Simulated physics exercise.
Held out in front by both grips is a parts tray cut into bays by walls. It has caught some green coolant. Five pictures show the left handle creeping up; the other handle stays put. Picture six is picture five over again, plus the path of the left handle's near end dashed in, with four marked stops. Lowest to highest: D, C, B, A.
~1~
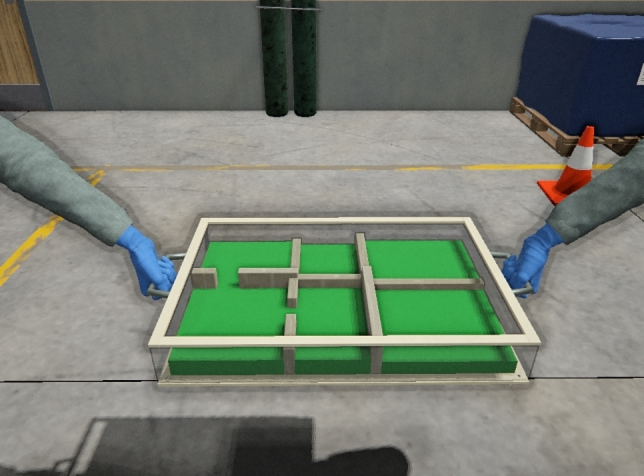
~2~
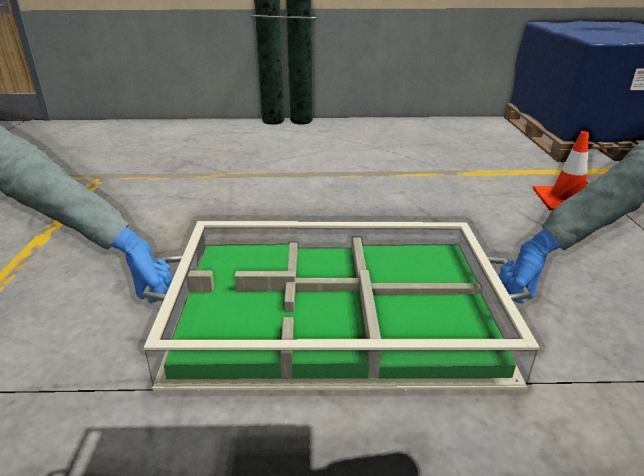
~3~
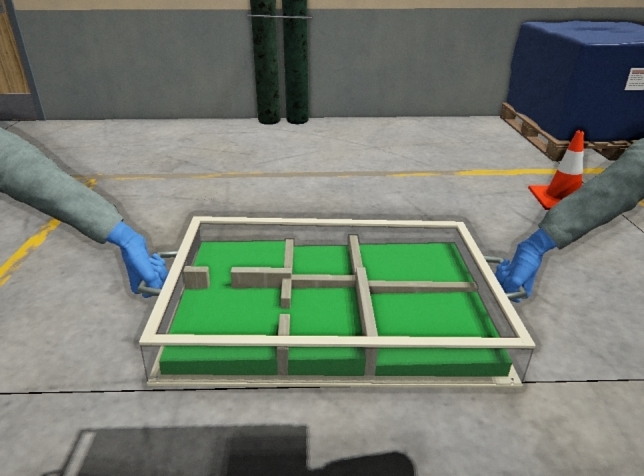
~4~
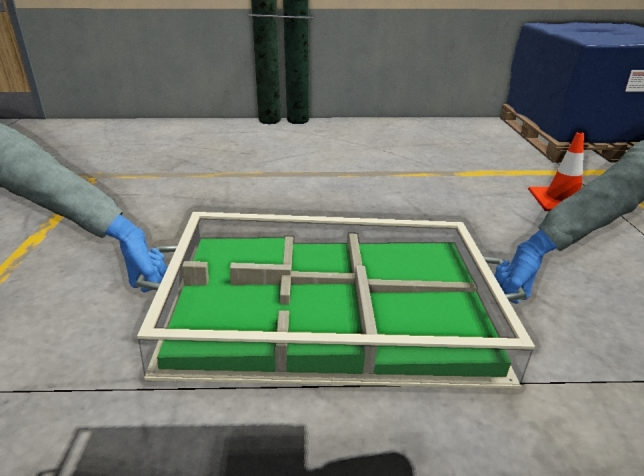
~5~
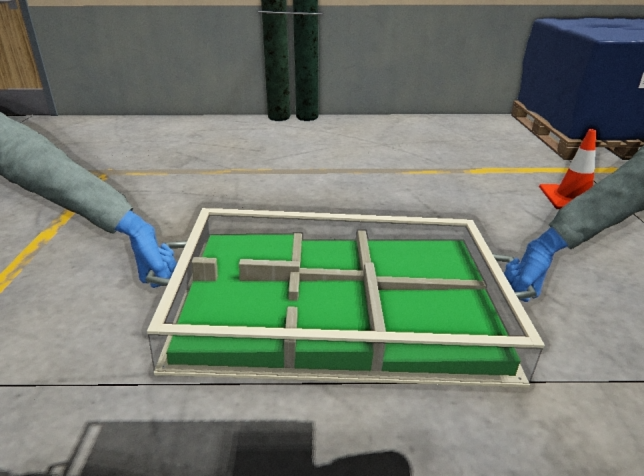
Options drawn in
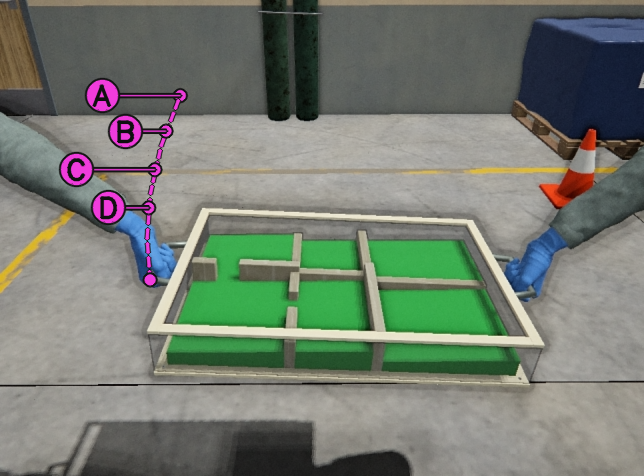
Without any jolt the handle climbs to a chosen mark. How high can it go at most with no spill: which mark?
Go for D.
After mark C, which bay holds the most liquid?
The front right bay.
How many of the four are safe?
One.
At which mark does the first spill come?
Mark C.
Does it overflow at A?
Yes, that goes wrong.
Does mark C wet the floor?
Yes, it does.
On the marked copy, A at (180, 95); B at (165, 131); C at (154, 169); D at (148, 207).
If A is chosen, about 42 % goes over the rim.
If B is chosen, about 29 % goes over the rim.
If C is chosen, about 8 % goes over the rim.
If D is chosen, nothing spills; the front right bay holds the most.
